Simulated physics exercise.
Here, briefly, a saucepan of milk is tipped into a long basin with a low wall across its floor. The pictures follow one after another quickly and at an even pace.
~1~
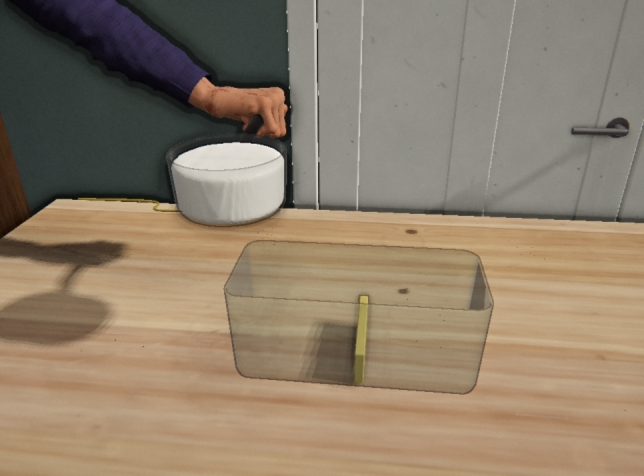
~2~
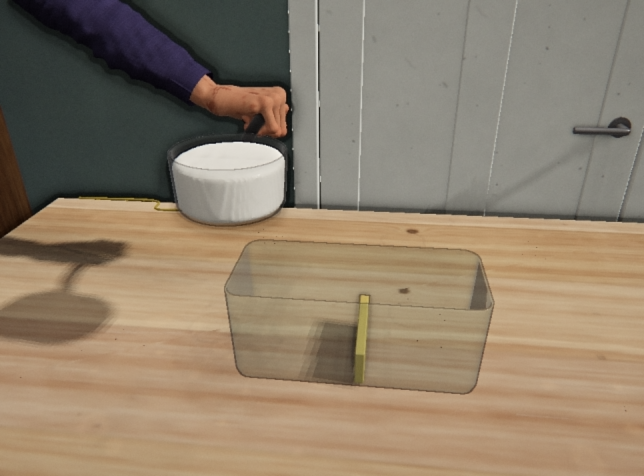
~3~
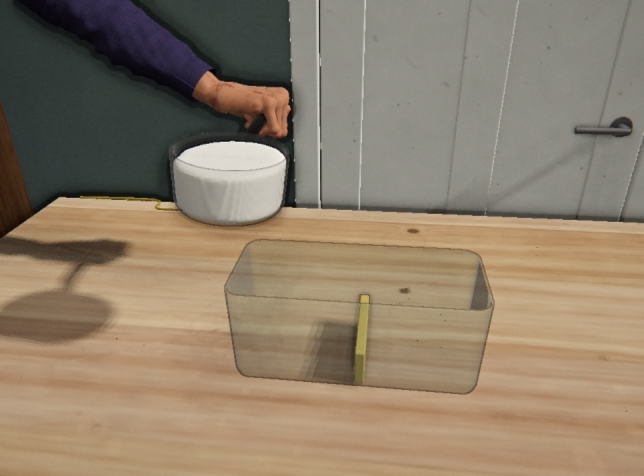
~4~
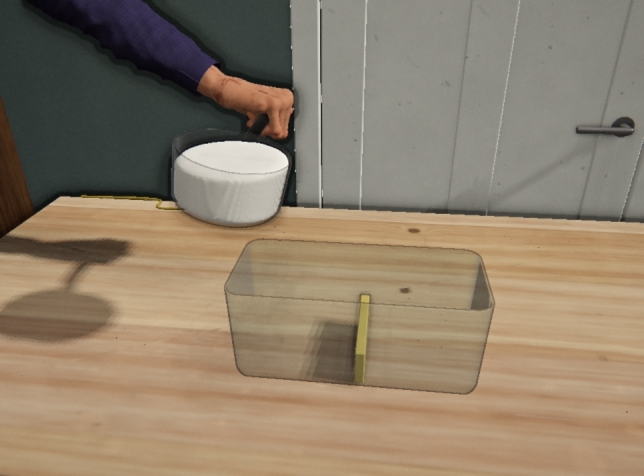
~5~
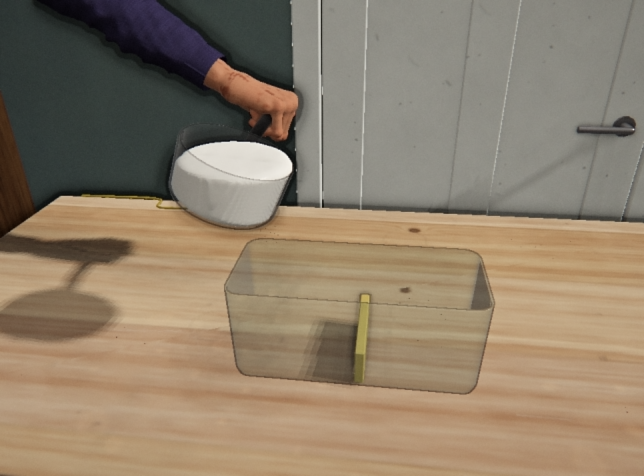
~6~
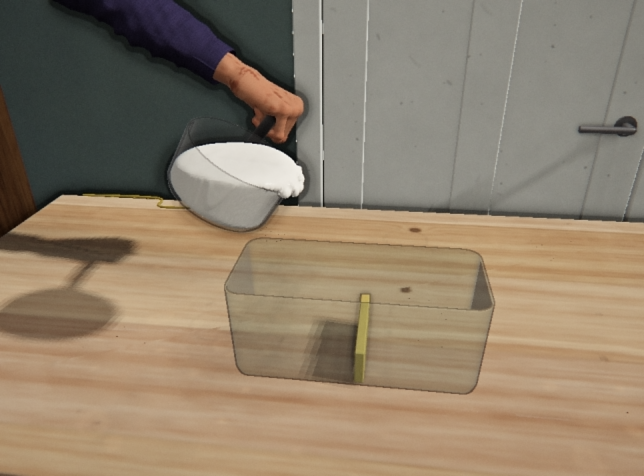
A hand at the end of a purple sleeve hovers by a clear round saucepan of white milk at the upper left, which stays nearly level, then tilts steadily rightward until milk bulges over its right lip. Ahead of it, on a pale wooden table, sits a long see-through basin with a low yellowish wall across its floor. The view looks slightly down, unmoving, towards a dark green wall and grey door.
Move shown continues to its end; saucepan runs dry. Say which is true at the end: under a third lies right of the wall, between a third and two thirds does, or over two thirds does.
Under a third lies right of the wall.
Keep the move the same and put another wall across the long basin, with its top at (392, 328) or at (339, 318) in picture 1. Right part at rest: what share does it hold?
Try one about 10 %, try two about 45 %.
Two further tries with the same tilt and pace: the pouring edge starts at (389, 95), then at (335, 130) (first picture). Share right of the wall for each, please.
85 % and 75 %.
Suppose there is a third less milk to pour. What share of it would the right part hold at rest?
It would be somewhere near 5 %.
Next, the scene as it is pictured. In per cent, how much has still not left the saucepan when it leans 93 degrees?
It comes to 25 per cent or so.
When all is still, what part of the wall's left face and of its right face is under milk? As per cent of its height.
I'd put the left at about 70 and the right at about 10.
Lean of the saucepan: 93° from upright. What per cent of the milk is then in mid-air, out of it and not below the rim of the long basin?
35 in a hundred.
A moment on, the saucepan is tipped on its side and 25 per cent is still to pour, 39 is left of the wall and 2 right of it.
Next, the saucepan is tipped right over and 4 per cent is still to pour, 87 is left of the wall and 4 right of it.
Then the saucepan is tipped right over and 0 per cent is still to pour, 91 is left of the wall and 7 right of it.
Later the saucepan is tipped right over and 0 per cent is still to pour, 91 is left of the wall and 7 right of it.
In the end 91 per cent lies left of the wall, 7 right of it and 1 outside.
